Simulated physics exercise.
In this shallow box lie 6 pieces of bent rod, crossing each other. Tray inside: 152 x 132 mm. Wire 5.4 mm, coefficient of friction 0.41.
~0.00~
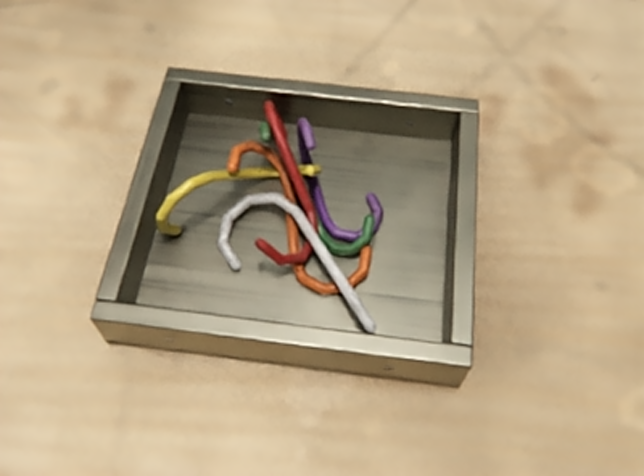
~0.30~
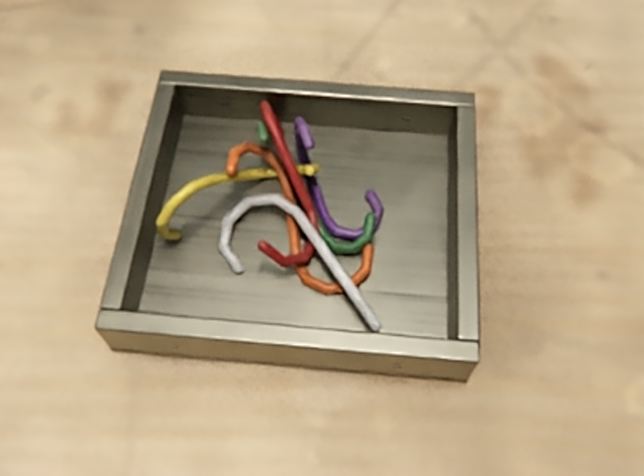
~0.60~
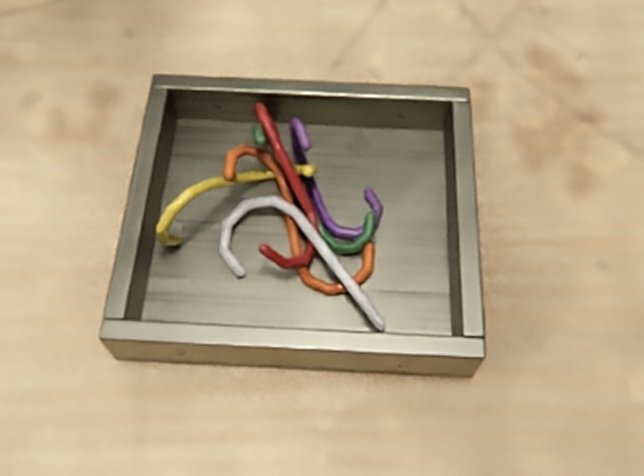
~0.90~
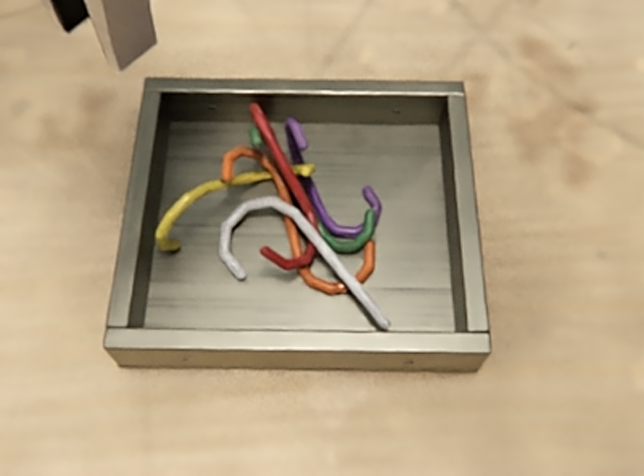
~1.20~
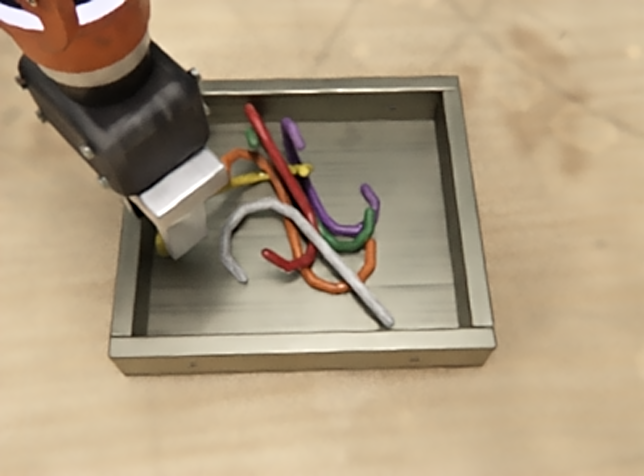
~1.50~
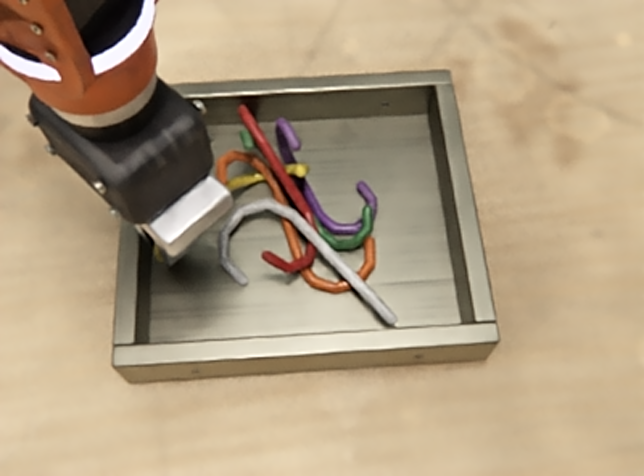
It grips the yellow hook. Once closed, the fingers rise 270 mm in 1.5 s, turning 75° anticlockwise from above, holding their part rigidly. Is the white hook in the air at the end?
The white hook hangs on.
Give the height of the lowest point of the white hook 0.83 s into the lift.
About 30 mm.
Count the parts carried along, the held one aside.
The count is 2.
By 1.95 s, lowest point more than 20 mm over the tray floor, yellow hook 58 mm.
By 2.33 s, lowest point more than 20 mm over the tray floor, yellow hook 159 mm, red hook 77 mm, white hook 31 mm.
By 3.00 s, lowest point more than 20 mm over the tray floor, yellow hook 273 mm, red hook 190 mm, white hook 106 mm.
Finally, hanging yellow hook 273 mm, red hook 190 mm, white hook 102 mm; the other 3 are down.
